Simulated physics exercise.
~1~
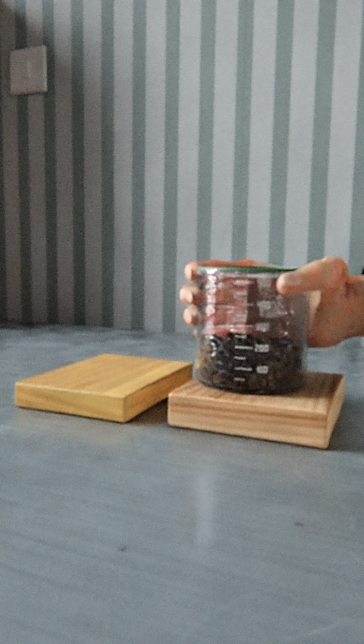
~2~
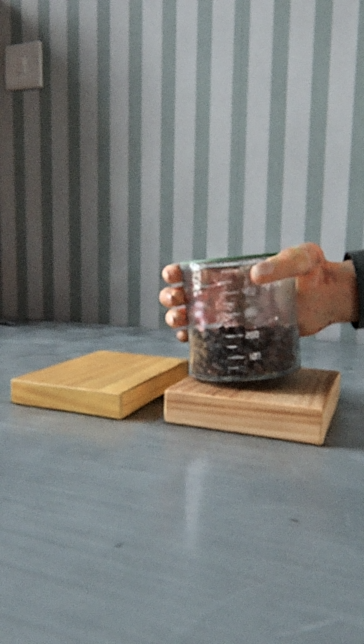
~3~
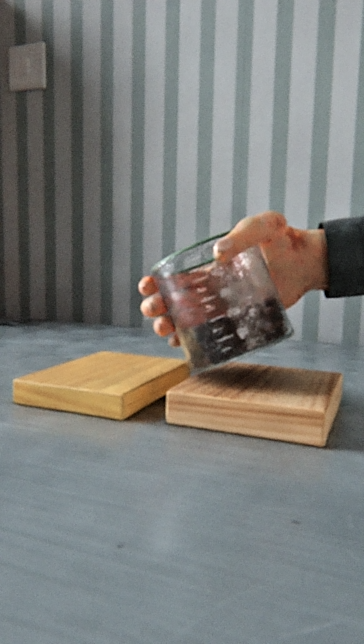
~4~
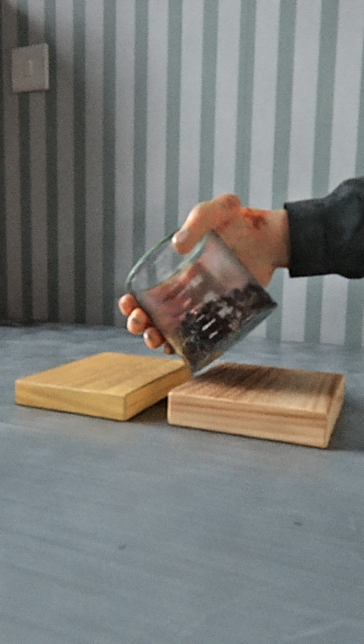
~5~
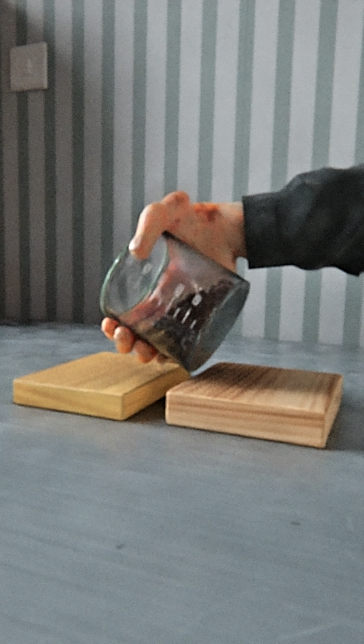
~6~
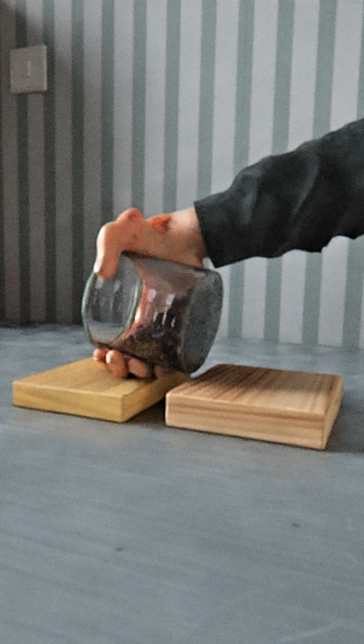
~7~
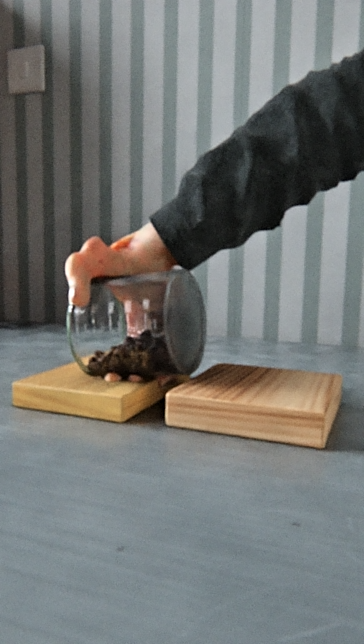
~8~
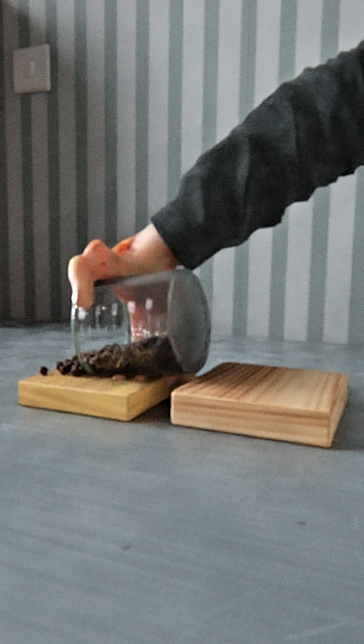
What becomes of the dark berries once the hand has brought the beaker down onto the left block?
They start tumbling out of the open mouth, with a small part of them ending up on the left block while most stay inside the beaker.
